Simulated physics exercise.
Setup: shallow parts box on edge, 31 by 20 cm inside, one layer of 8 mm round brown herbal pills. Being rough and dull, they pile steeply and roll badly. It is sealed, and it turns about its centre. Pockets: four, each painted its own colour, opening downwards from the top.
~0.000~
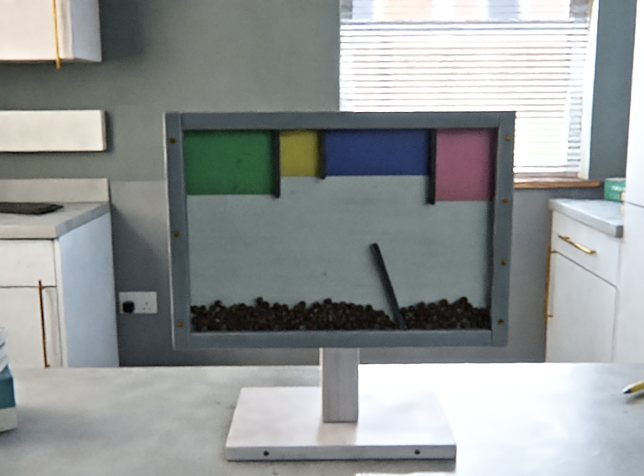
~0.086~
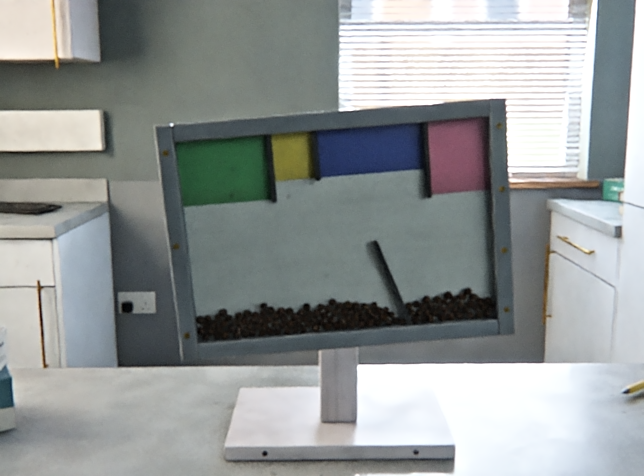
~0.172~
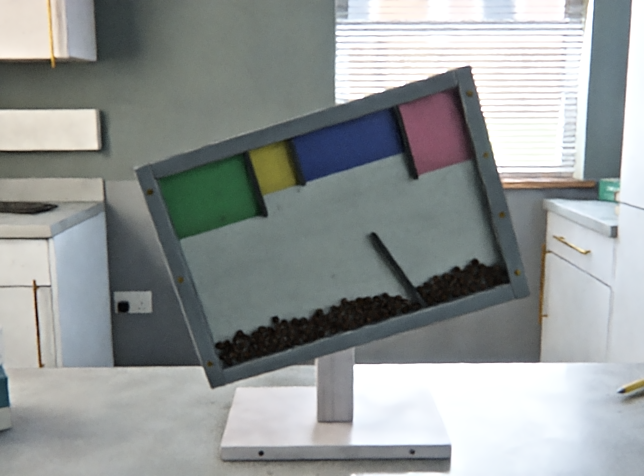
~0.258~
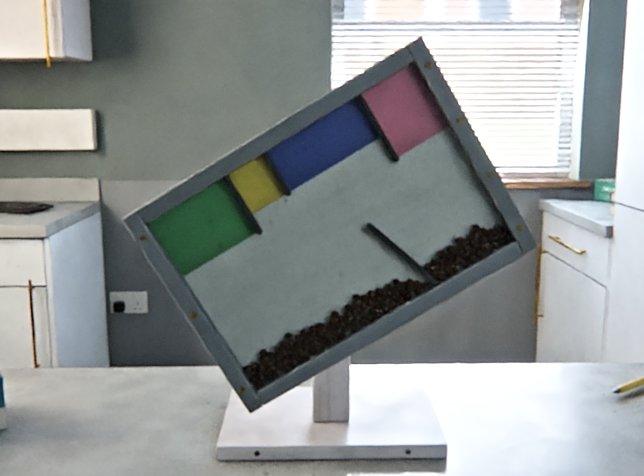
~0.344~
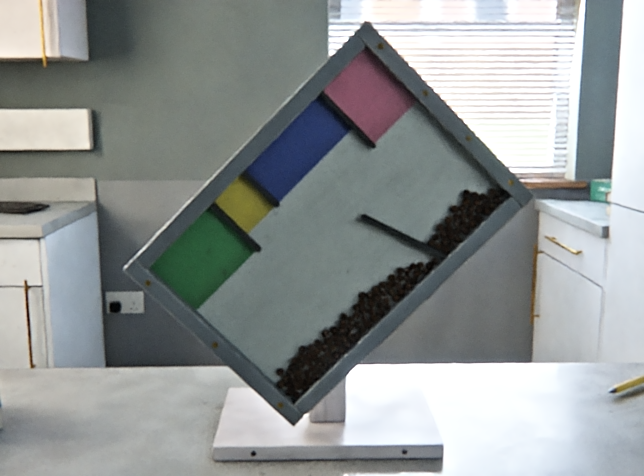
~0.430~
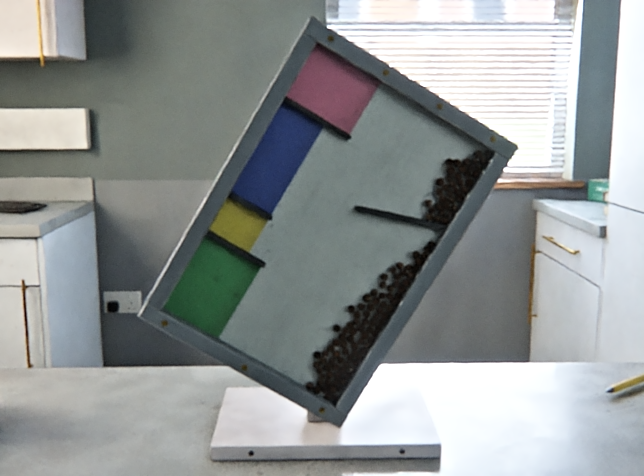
A shallow framed box of small brown pellets turned anticlockwise on its white stand, from level to steeply tilted, as the pellets shifted into sloping heaps on either side of a thin slanted divider.
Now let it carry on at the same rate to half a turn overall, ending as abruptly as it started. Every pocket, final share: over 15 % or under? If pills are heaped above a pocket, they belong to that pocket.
Final shares: Blue pocket over 15 %, pink pocket under 15 %, green pocket over 15 %, yellow pocket under 15 %.
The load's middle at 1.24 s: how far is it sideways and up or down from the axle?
The middle sits around 8 cm right of the axle and some 7 cm beneath it.
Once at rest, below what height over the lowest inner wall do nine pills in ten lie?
It comes to around 6 cm.
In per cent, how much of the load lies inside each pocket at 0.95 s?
Blue pocket: 25; pink pocket: 0; green pocket: 30; yellow pocket: 0.
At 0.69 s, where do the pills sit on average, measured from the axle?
The middle sits about 7 centimetres right and 4 centimetres below the axle.
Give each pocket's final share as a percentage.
Final shares in per cent - blue pocket: 30, pink pocket: 0, green pocket: 70, yellow pocket: 0.
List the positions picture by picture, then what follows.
In the first picture, level, about 130 pills; pills centred (336, 316); top one (260, 300); blue (378, 151), pink (464, 164), green (231, 161), yellow (300, 152); walls (404, 331) to (376, 246).
In the second picture, turned 4° anticlockwise; pills centred (341, 316); top one (468, 291).
In the third picture, turned 17° anticlockwise; pills centred (355, 314); top one (475, 262).
In the fourth picture, turned 31° anticlockwise; pills centred (371, 307); top one (476, 228).
In the fifth picture, turned 45° anticlockwise; pills centred (381, 299); top one (493, 192).
In the sixth picture, turned 59° anticlockwise; pills centred (388, 290); top one (488, 154); blue (277, 158), pink (332, 89), green (212, 286), yellow (238, 224); partition tips (263, 265), (270, 217), (349, 137).
After 0.69 s it has turned 102°, the pills' middle is 7 cm right of and 4 cm below the axle; inside pockets, nothing yet.
After 1.24 s it has turned 180°, the pills' middle is 8 cm right of and 7 cm below the axle; inside pockets, blue 30 %, green 55 %.
Settled by 1.9 s, blue 30 %, pink 0 %, green 70 %, yellow 0 %.
